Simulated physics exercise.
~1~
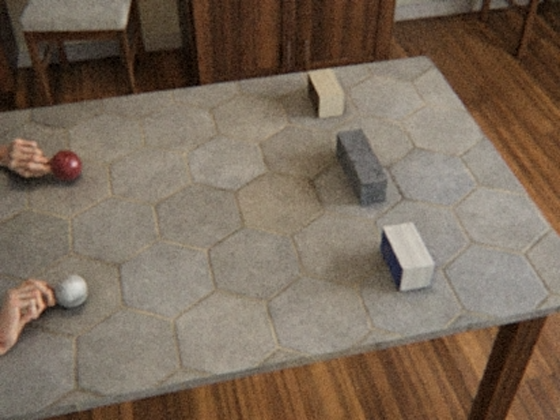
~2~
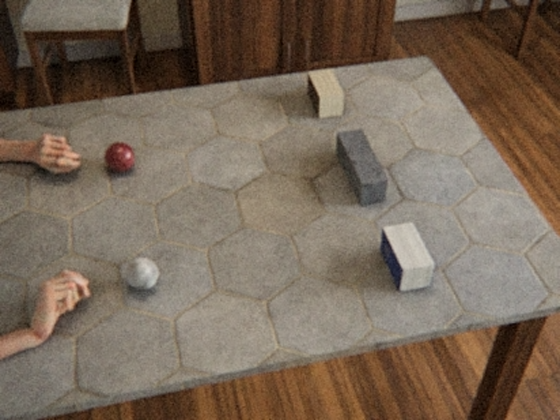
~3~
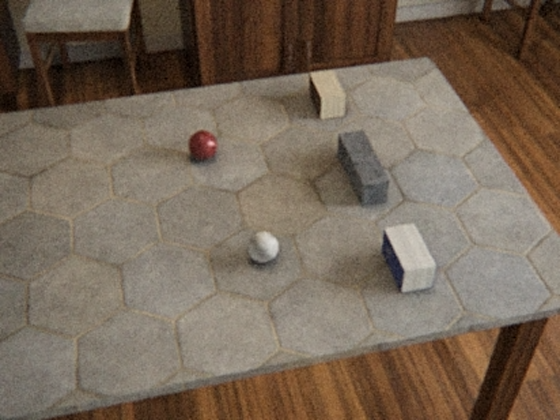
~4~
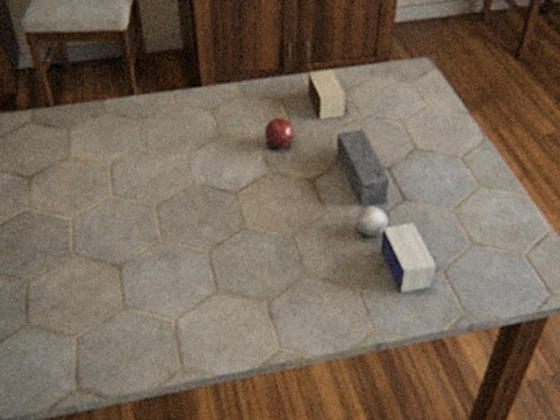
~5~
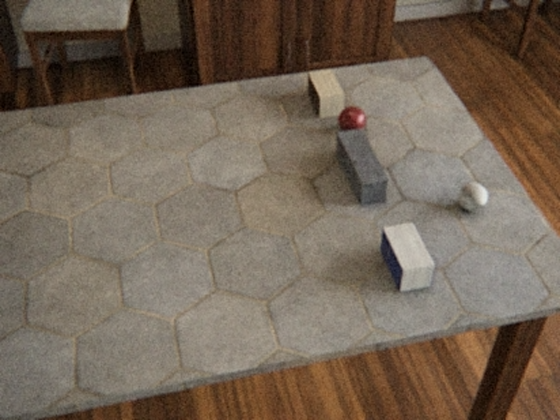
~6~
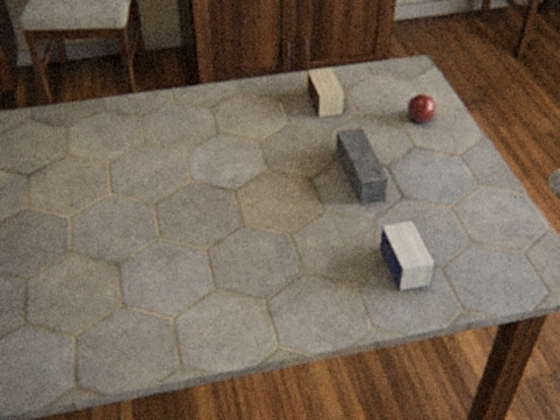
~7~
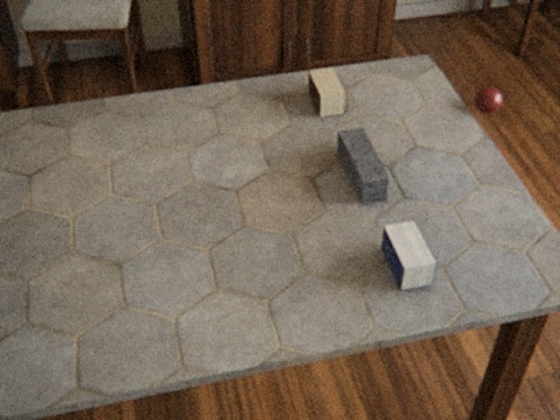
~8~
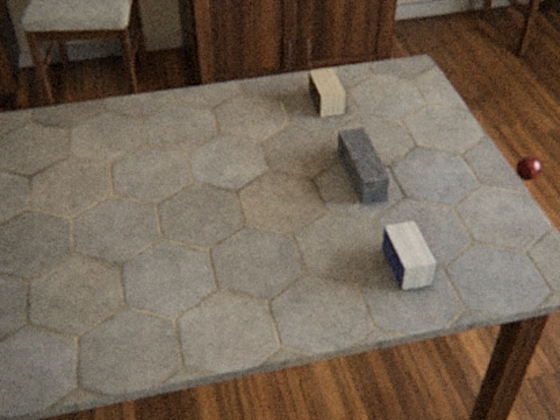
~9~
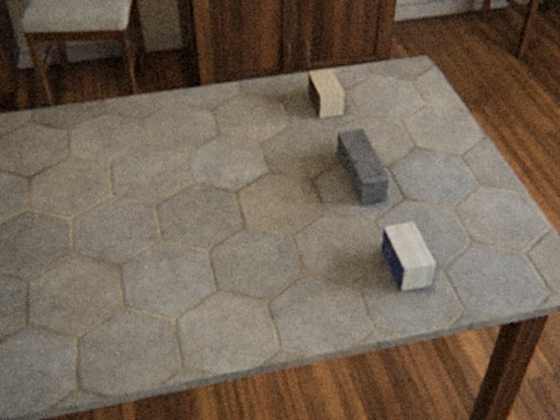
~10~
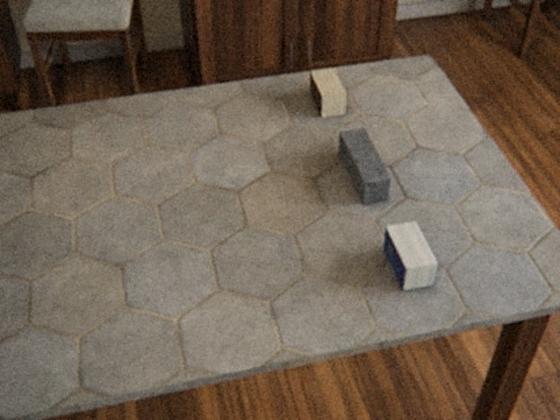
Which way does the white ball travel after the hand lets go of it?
The white ball rolls to the right across the table.
